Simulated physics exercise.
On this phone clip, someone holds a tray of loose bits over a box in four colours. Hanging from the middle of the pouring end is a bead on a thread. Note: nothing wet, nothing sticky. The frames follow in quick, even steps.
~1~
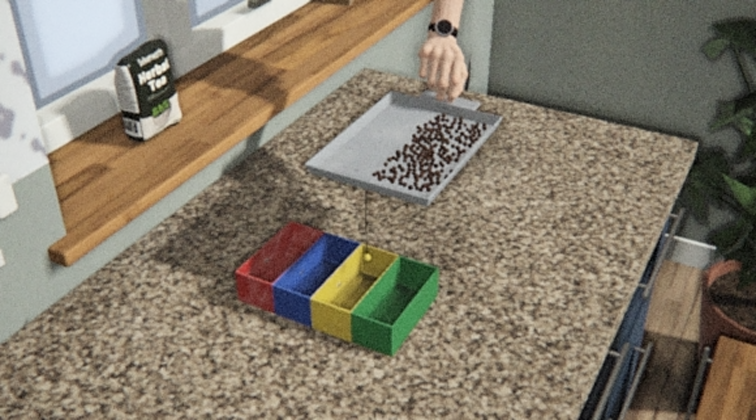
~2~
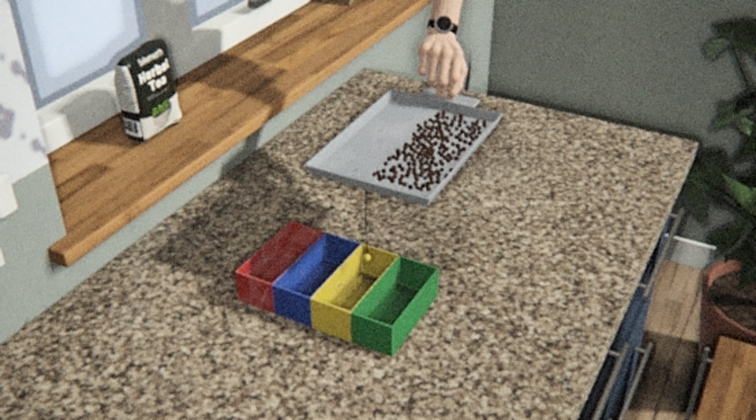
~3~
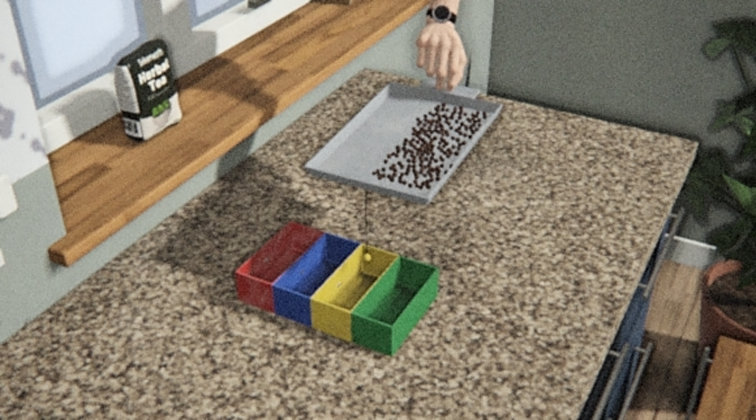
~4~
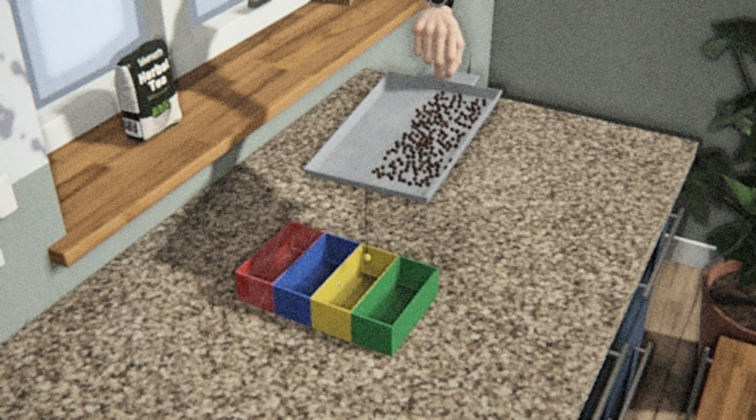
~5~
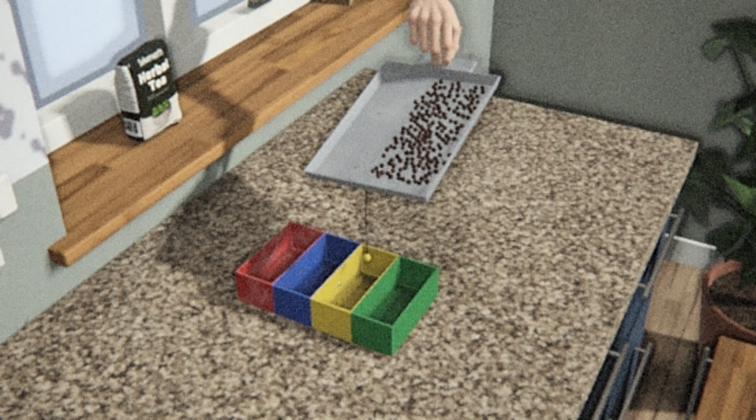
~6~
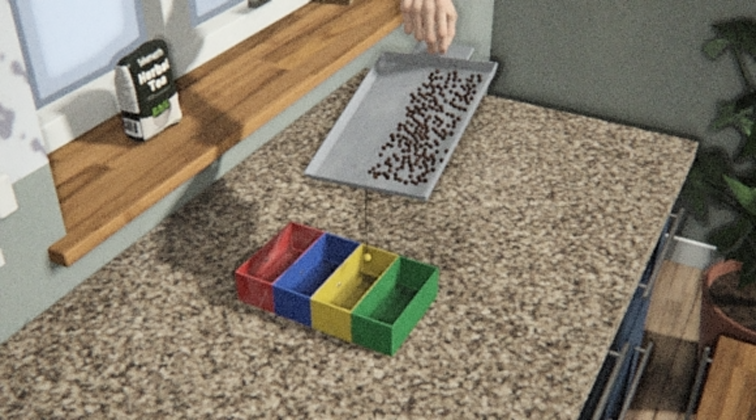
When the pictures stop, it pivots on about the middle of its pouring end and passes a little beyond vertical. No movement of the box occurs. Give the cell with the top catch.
Top catch: The blue cell.
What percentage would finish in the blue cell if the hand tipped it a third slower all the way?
Close to 60 per cent.
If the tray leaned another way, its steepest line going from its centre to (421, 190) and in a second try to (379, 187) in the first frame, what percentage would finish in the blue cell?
Respectively 0 % and 0 %.
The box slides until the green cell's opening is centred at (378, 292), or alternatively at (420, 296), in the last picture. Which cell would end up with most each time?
The first placing favours blue, while the second favours the red one.
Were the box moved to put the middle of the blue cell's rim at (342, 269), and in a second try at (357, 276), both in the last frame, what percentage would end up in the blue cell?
Roughly 30% first, roughly 20% second.
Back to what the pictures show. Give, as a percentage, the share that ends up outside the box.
Roughly 0 percent.
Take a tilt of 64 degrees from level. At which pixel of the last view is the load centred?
Somewhere about (337, 186).
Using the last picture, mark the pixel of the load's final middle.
Last view, resting centre - approx. (308, 294).
Soon, tray tipped steeply; about two thirds on the tray; a stray few in the red cell; about a quarter falling or outside the box.
A while on, tray tipped past a quarter turn; a small part on the tray; about a third in the blue cell; about a quarter in the red cell; a small part in the yellow cell; a stray few in the green cell; about a quarter falling or outside the box.
Towards the end, tray tipped past a quarter turn; about half in the blue cell; about a quarter in the red cell; about a quarter in the yellow cell; a stray few in the green cell; a stray few falling or outside the box.
Finally, tray tipped past a quarter turn; about half in the blue cell; about a quarter in the red cell; about a quarter in the yellow cell; a stray few in the green cell; a stray few outside the box.
